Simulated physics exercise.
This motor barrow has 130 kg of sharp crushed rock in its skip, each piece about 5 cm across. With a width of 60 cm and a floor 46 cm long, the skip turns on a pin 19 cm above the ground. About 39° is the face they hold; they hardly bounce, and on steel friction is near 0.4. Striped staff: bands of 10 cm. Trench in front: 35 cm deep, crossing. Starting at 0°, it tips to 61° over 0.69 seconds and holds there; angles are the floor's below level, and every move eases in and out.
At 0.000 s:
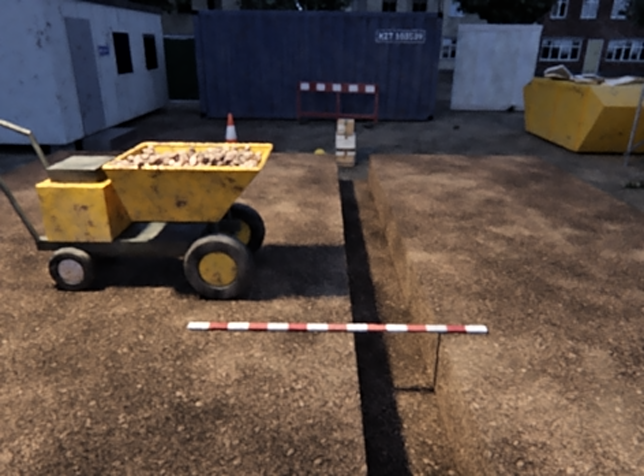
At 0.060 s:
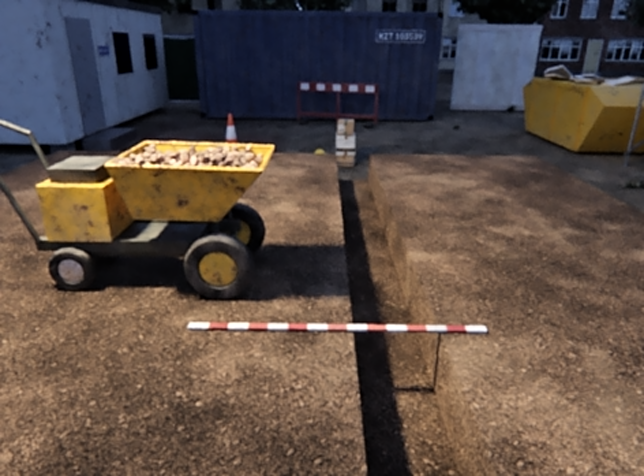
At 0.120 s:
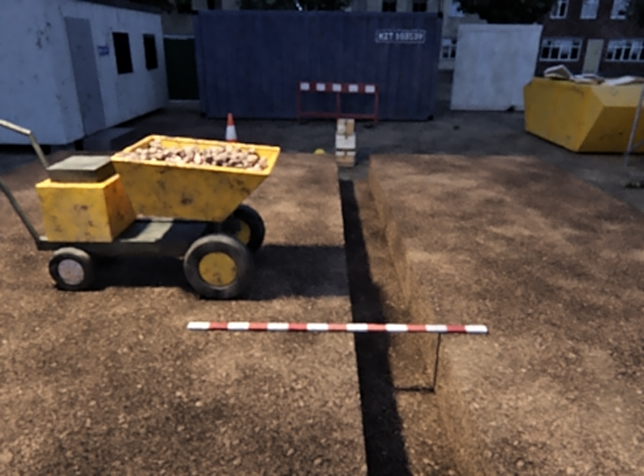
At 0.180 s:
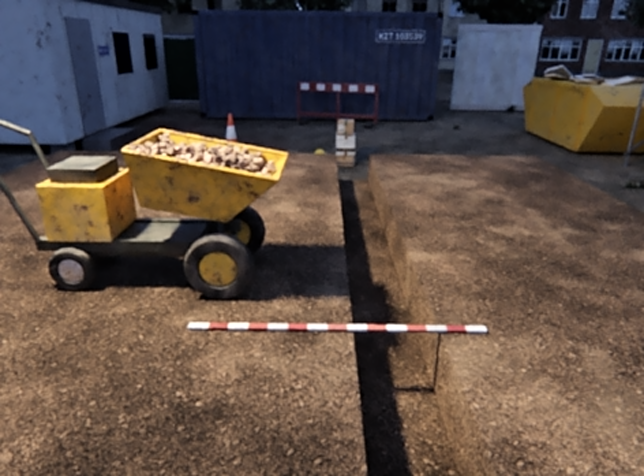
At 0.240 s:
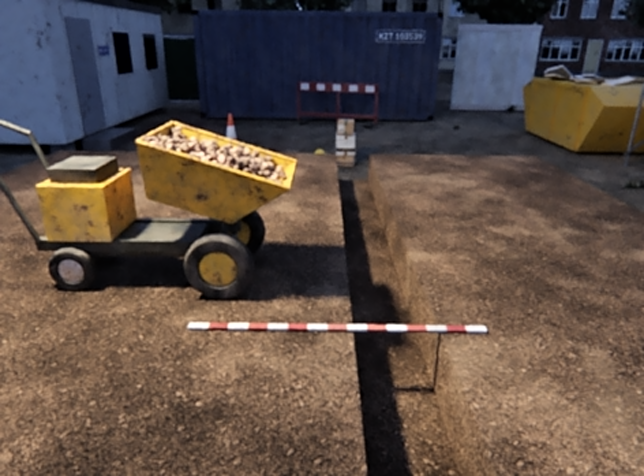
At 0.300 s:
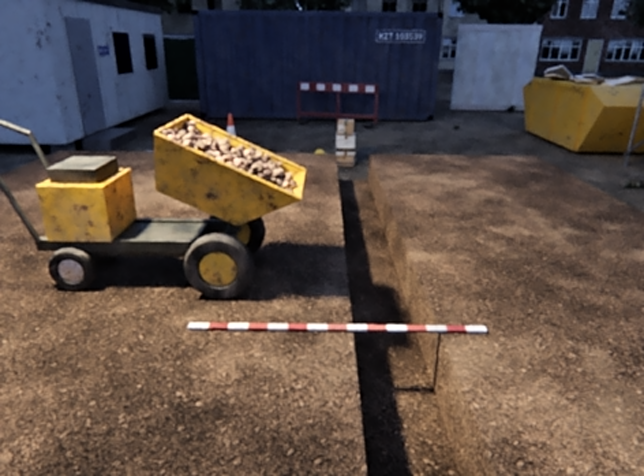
A yellow motor barrow loaded with pale crushed rock stands at the left of a brown gravelly yard, seen from a fixed, slightly raised view. A narrow dark trench runs away beside it, with a red-and-white striped staff lying across in front and a blue container, white cabin, orange cone and yellow bin behind. The skip tilts gradually, its right lip dipping toward the trench while the wheels stay still.
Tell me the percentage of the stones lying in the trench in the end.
Close to 49 %.
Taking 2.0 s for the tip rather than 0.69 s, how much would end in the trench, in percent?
Roughly 35 per cent.
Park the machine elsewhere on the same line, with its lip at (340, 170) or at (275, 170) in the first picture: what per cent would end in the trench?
Near 25 and near 50 percent.
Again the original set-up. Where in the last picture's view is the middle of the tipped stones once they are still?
(380, 317).
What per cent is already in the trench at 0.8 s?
Something like 5 in a hundred.
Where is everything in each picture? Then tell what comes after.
Lip at (260, 170), floor tilted 0°, highest stones at (224, 154), in the first picture.
Lip at (262, 171), floor tilted 1°, highest stones at (200, 153); the stones move at 0.3 m/s on average, in the second picture.
The skip is at 5°, its lip at (269, 174); the top of the load is at (167, 149); the stones move at 0.6 m/s on average, in the third picture.
The skip is at 10°, its lip at (279, 180); the top of the load is at (168, 144); the stones move at 0.9 m/s on average, in the fourth picture.
Lip at (290, 189), floor tilted 17°, highest stones at (175, 137); the stones move at 1.0 m/s on average, in the fifth picture.
The skip is at 25°, its lip at (301, 199); the top of the load is at (187, 131); the stones move at 1.1 m/s on average, in the sixth picture.
After 0.5 s the floor is at 52°; 100 % in the skip; the foremost stones are at (321, 226).
After 0.8 s the floor is at 61°; 88 % in the skip, 5 % short of the trench, 7 % in the trench; the foremost stones are at (381, 304).
After 1.1 s the floor is at 61°; 59 % in the skip, 4 % short of the trench, 37 % in the trench; the foremost stones are at (408, 305).
After 3.1 s the floor is at 61°; 46 % in the skip, 5 % short of the trench, 49 % in the trench; the foremost stones are at (410, 310).
